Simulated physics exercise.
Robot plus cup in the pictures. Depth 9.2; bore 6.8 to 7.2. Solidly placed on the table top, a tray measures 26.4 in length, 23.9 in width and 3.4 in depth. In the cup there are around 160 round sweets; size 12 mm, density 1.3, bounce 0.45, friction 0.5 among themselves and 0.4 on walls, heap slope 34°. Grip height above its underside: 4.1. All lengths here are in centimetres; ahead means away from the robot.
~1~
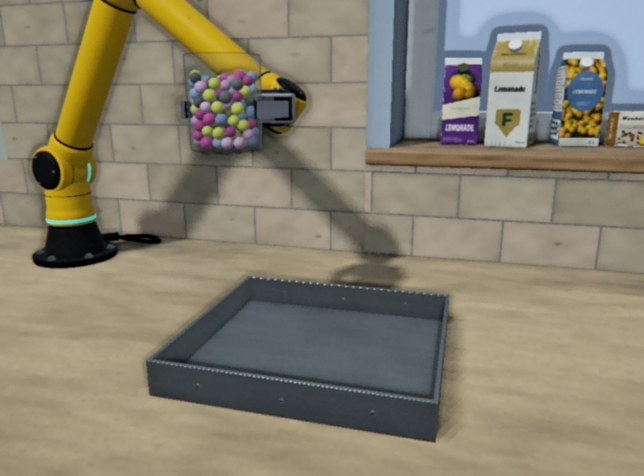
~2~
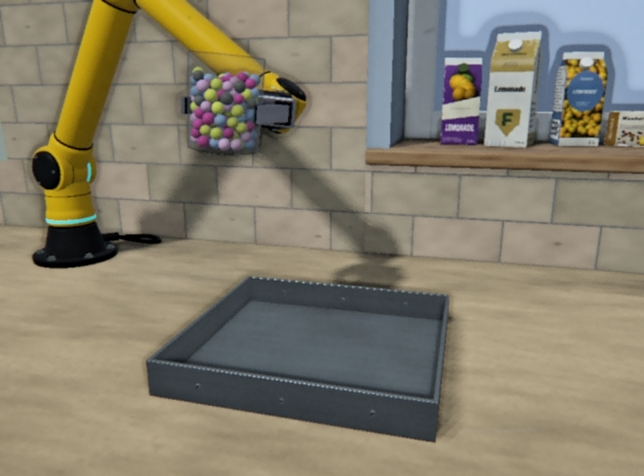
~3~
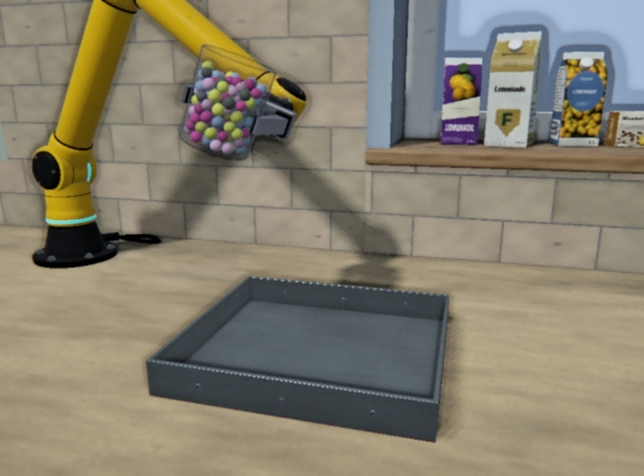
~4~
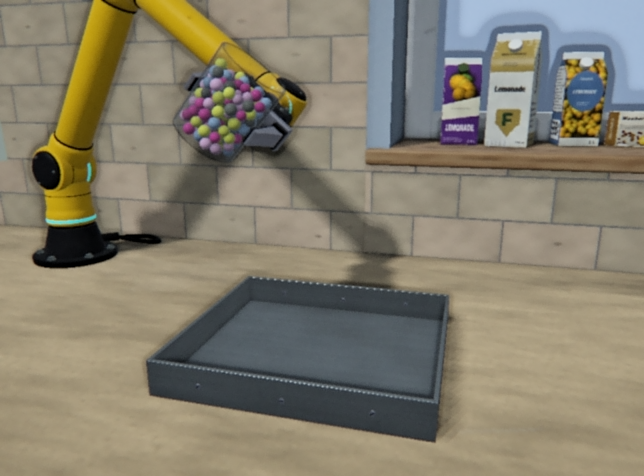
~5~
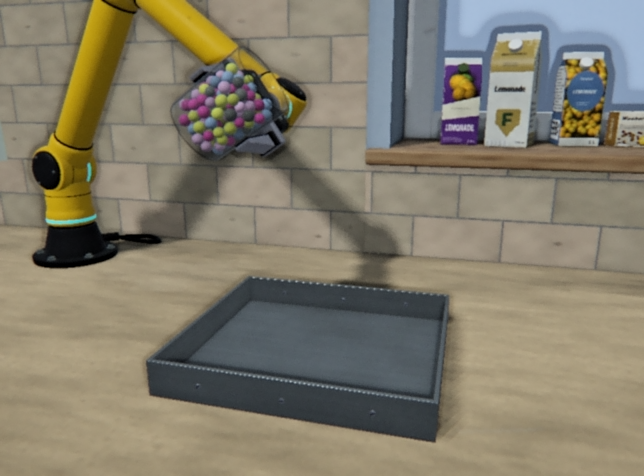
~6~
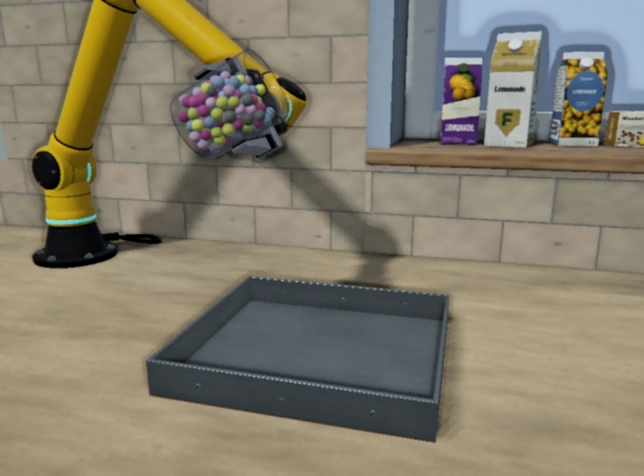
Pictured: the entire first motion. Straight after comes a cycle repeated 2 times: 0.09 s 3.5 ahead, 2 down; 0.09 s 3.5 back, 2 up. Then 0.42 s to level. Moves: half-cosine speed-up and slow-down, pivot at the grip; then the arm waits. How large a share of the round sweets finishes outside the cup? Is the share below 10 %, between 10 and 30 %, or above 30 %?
It is between 10 and 30 %.
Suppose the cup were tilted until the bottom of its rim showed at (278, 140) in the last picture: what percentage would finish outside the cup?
That comes to some 50 percent.
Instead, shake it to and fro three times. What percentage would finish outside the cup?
Then about 25 per cent.
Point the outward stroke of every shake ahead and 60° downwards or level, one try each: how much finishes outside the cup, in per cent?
Try one gives about 10 in a hundred, try two about 35 in a hundred.
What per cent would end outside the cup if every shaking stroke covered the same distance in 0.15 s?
Estimate for that case: 5 %.
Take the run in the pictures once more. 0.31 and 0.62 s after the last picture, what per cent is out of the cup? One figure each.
First it's 10 percent, and after that 15 percent.
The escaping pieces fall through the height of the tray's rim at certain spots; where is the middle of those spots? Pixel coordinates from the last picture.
Check roughly (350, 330) in the last picture.
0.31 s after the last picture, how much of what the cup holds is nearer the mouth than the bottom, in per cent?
Something like 50 percent sits in that half.
Then, 0.31 s on, tilted 62° forward, highest piece 29 above the table; 144 in the cup, 1 in the tray, 13 in flight or on a rim.
Then, 0.62 s on, tilted 19° forward, highest piece 31 above the table; 132 in the cup, 21 in the tray, 4 on the table or floor, 1 in flight or on a rim.
Then, 0.98 s on, level, highest piece 31 above the table; 132 in the cup, 18 in the tray, 8 on the table or floor.
Then, 2.03 s on, level, highest piece 31 above the table; 132 in the cup, 18 in the tray, 8 on the table or floor.
In the end, 132 in the cup, 18 in the tray, 8 on the table or floor. That is 16 % outside the cup.
